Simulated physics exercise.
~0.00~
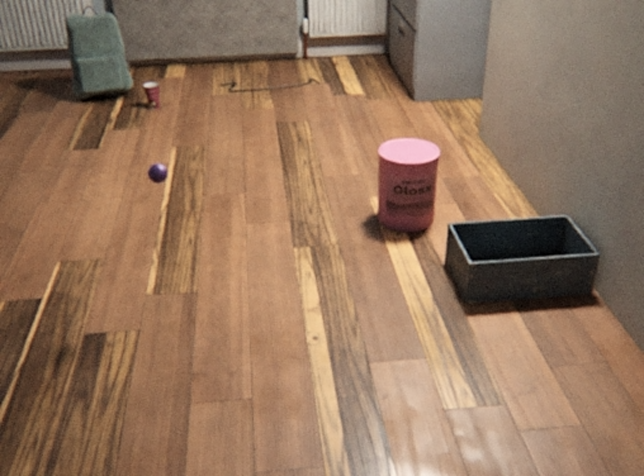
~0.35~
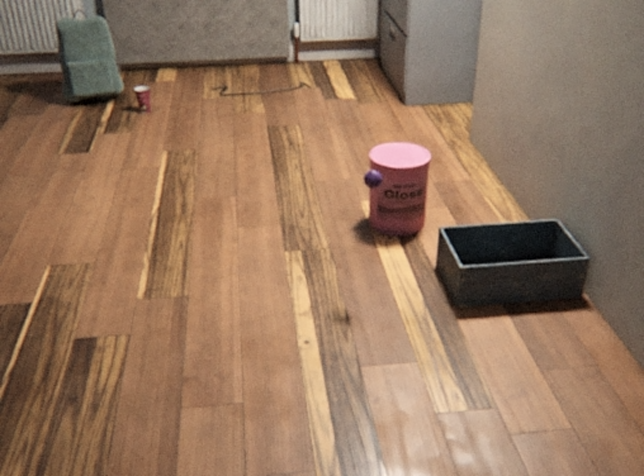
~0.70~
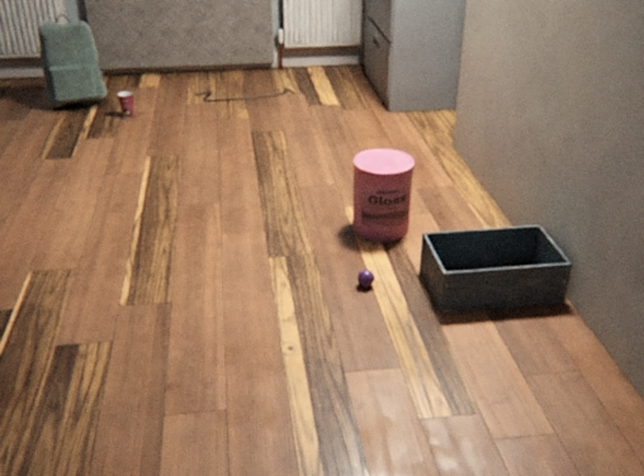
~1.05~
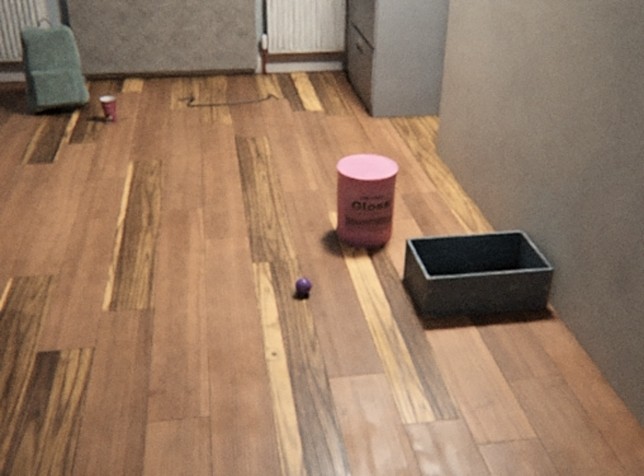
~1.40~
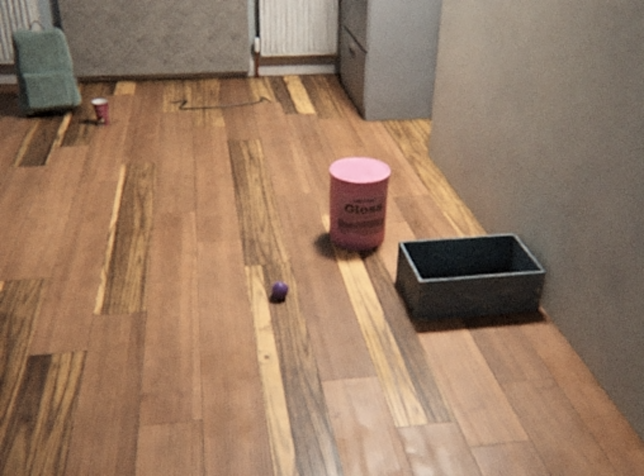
An open, dark rectangular box sits on a wood-plank floor beside a grey wall at the right, viewed from above in a room with radiators along the back. A pink pail stands just left of the box, while a green object and a small red cup sit at the far left. A small purple onion starts at the left, above the floor, and flies right to the pail's side. It then drops to the floor in front of the pail and moves left. The onion ends outside the box, with the pail still upright.
